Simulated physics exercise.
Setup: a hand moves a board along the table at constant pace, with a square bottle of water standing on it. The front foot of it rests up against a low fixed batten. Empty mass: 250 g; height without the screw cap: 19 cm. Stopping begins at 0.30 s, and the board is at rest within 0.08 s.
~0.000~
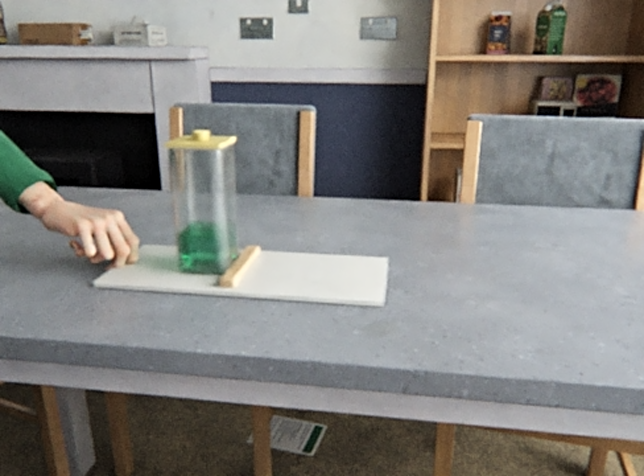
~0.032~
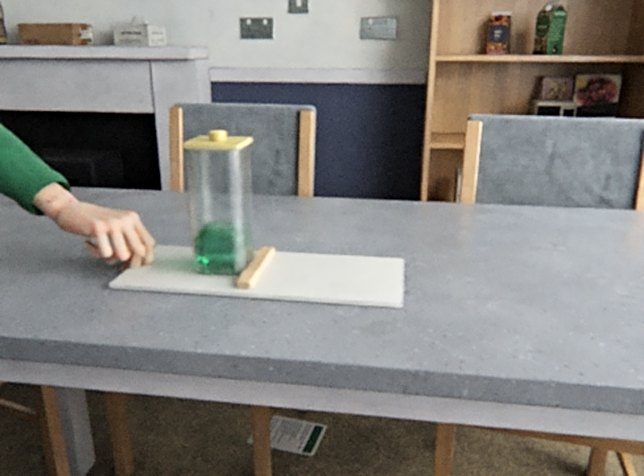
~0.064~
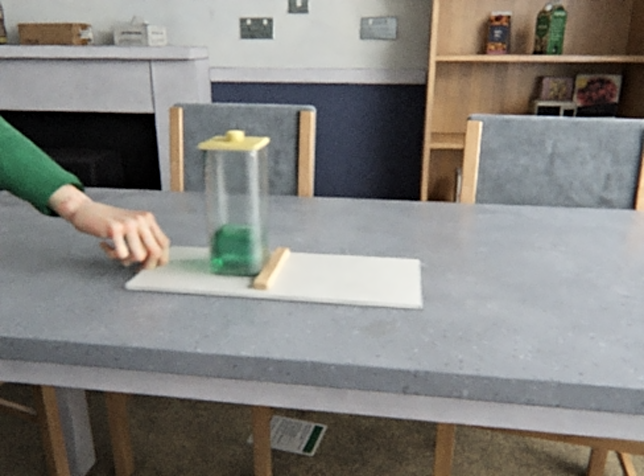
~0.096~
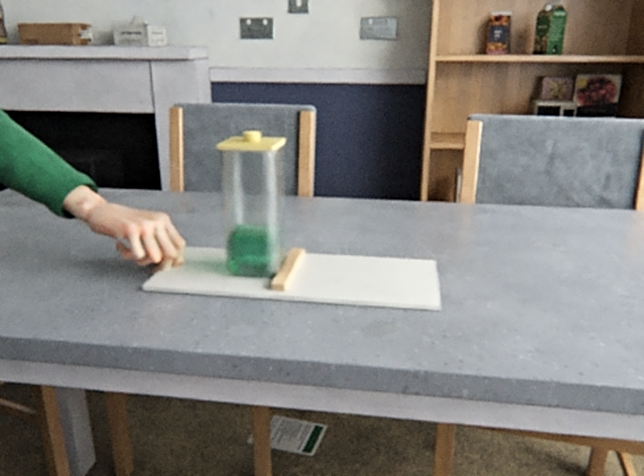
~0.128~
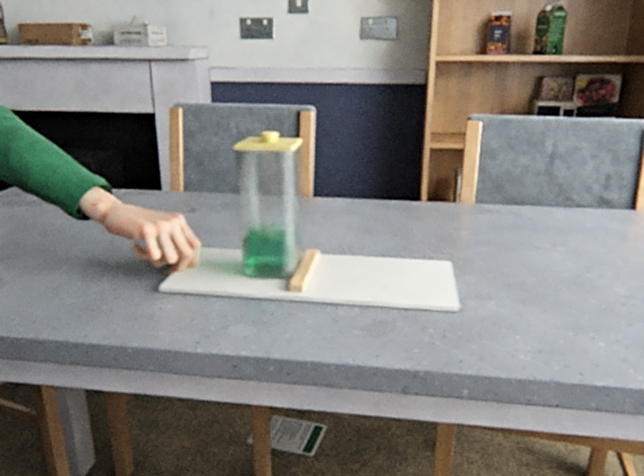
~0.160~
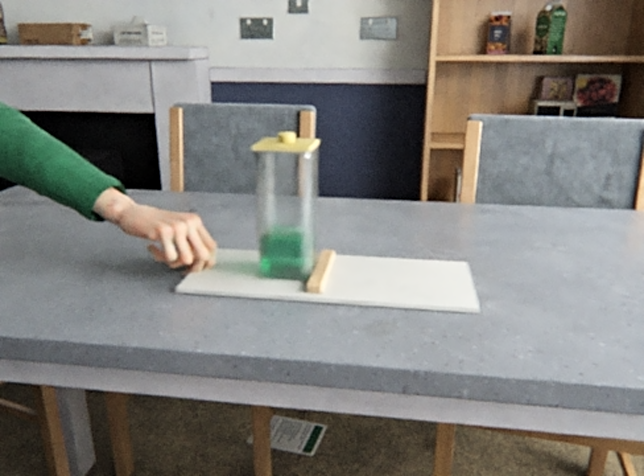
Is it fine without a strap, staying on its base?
Yes, it stays standing.
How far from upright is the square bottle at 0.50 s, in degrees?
About 10 degrees.
Then, 0.38 s in, the board moves at 0.00 m/s; the square bottle leans 5°.
Then, 0.50 s in, the square bottle leans 10°.
Then, 0.66 s in, the square bottle leans 4°.
Then, 0.88 s in, the square bottle stands where it began.
Finally, the square bottle stands where it began.
